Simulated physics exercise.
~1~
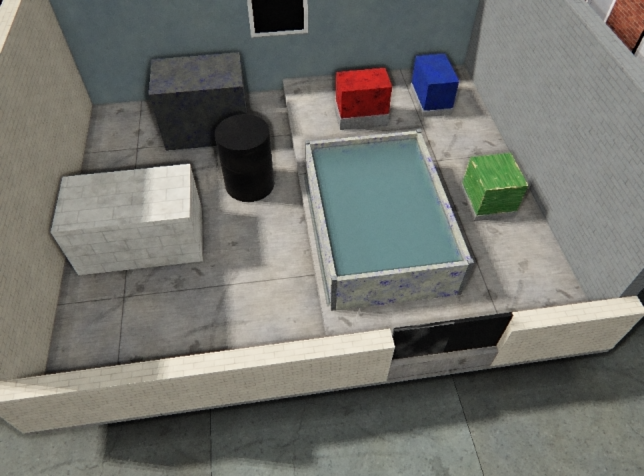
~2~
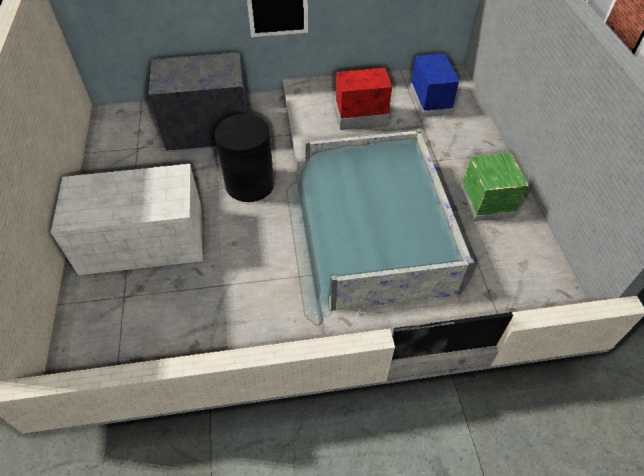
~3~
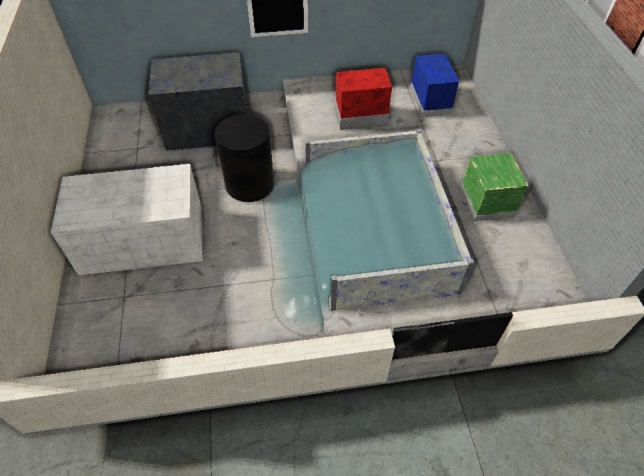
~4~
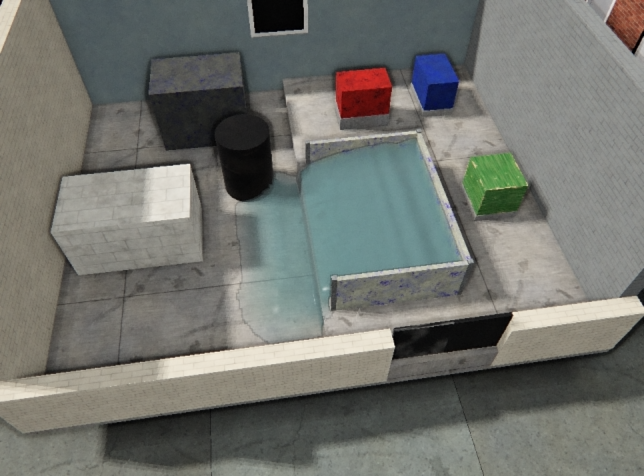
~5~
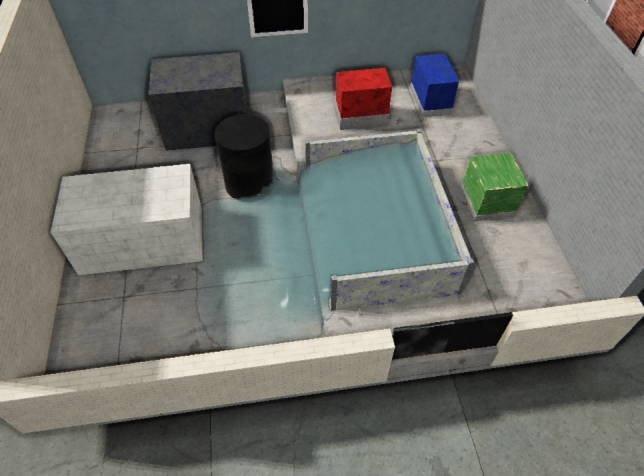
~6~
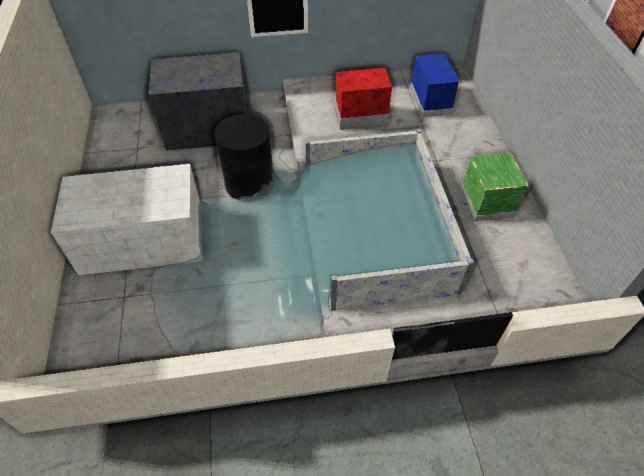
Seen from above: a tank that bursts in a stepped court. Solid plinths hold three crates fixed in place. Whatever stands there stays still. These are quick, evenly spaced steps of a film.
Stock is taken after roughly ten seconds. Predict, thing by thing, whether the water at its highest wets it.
Red crate: Remains dry, green crate: Remains dry, blue crate: Remains dry.
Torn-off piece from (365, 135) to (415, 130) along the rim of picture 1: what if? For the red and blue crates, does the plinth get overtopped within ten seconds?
In short: The red one is wetted, the blue one is soaked.
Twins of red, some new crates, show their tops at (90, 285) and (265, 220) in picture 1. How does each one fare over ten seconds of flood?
Taking them in order, the first is flooded and the second is flooded.
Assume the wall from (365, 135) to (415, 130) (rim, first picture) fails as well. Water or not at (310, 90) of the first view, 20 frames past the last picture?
There: Under water.
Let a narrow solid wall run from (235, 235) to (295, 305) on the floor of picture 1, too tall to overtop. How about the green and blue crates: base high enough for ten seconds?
Well, the green crate comes through dry, while the blue crate comes through dry.
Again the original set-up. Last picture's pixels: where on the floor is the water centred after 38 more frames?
Close to (213, 235), I reckon.
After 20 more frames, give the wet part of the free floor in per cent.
I'd estimate some 50 per cent.
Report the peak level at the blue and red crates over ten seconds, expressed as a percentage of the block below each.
0 %, then 0 %.
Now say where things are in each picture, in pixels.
The first frame shows still water in the open tank at (381, 201).
In the second frame, water pours out at (322, 225) and has run to (303, 173).
In the third frame, water pours out at (322, 228) and has run to (274, 186).
In the fourth frame, water pours out at (322, 229) and has run to (271, 337).
In the fifth frame, water pours out at (322, 229) and has run to (215, 332).
In the sixth frame, the front is at (165, 322), out from the gap at (322, 230).
A moment on, water covers 35 % of the floor; the red crate not reached, the green crate not reached, the blue crate not reached.
Next, water covers 45 % of the floor; the red crate not reached, the green crate not reached, the blue crate not reached.
Then, water covers 50 % of the floor; the red crate not reached, the green crate not reached, the blue crate not reached.
Later, water covers 55 % of the floor; the red crate not reached, the green crate not reached, the blue crate not reached.
In the end, water covers 55 % of the floor; the red crate stayed above the water, the green crate stayed above the water, the blue crate stayed above the water.
